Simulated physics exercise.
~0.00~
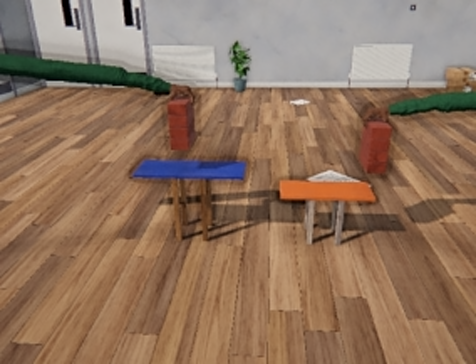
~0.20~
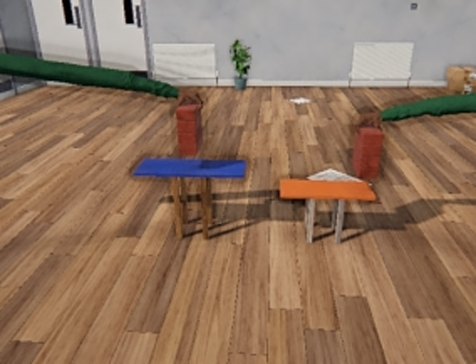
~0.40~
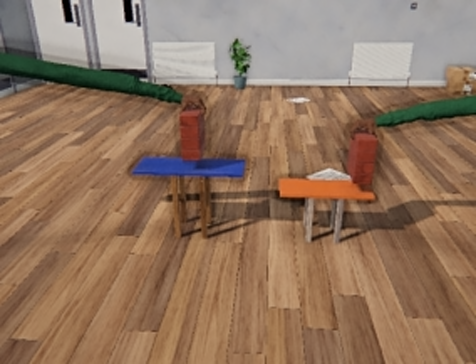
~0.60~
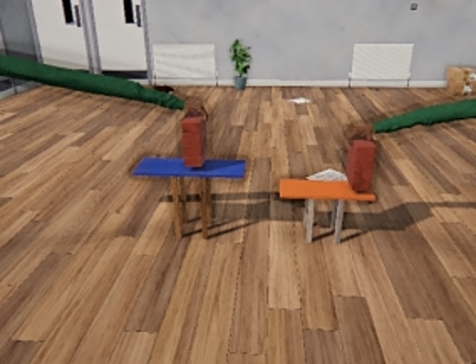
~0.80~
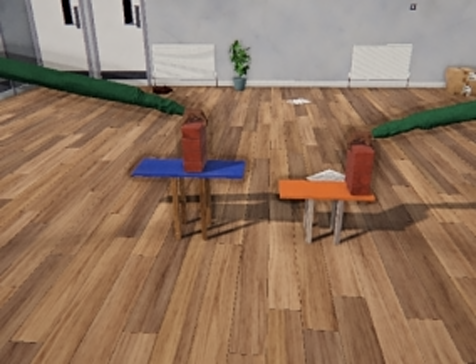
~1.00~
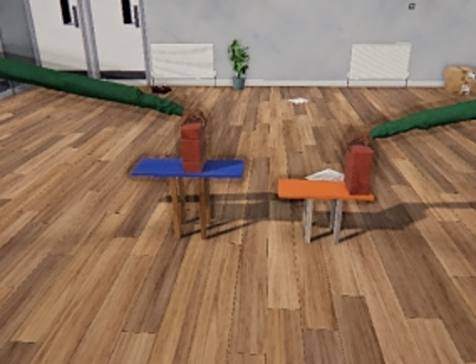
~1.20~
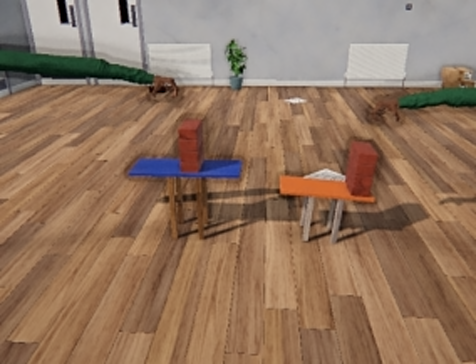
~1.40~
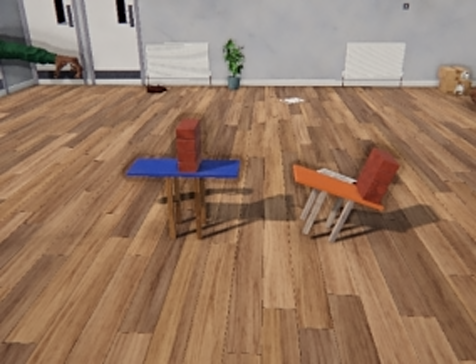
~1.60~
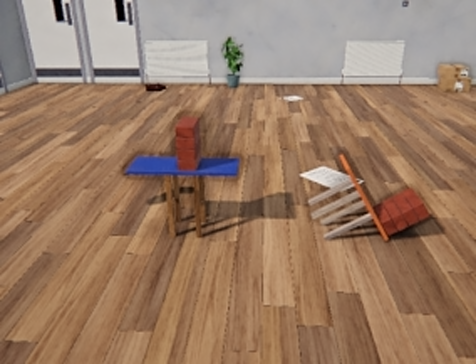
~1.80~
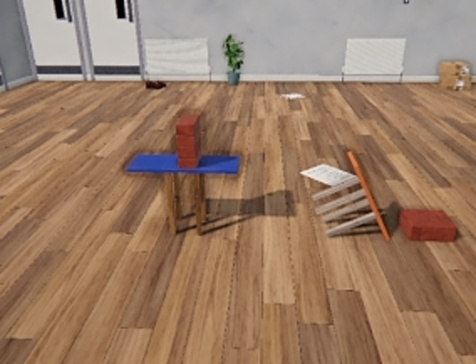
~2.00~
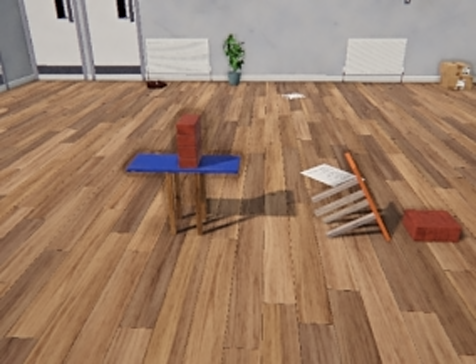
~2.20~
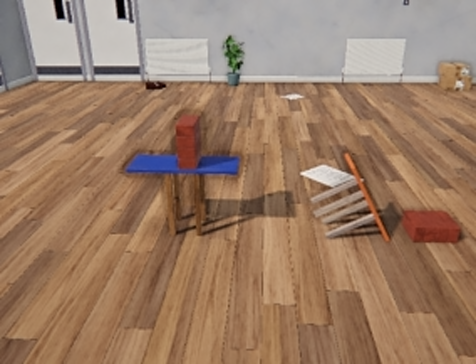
At the start, two green arms hold red brick blocks above a small blue table on the left and a small orange table on the right, in a room with a wooden floor. The arms lower the blocks, setting one near the middle of the blue top and the other at the right end of the orange top. They then let go and draw back. The orange table tips over to the right, and its block slides off onto the floor. At the end, the orange table lies tipped beside the fallen block, while the blue table stands upright with its block on top.
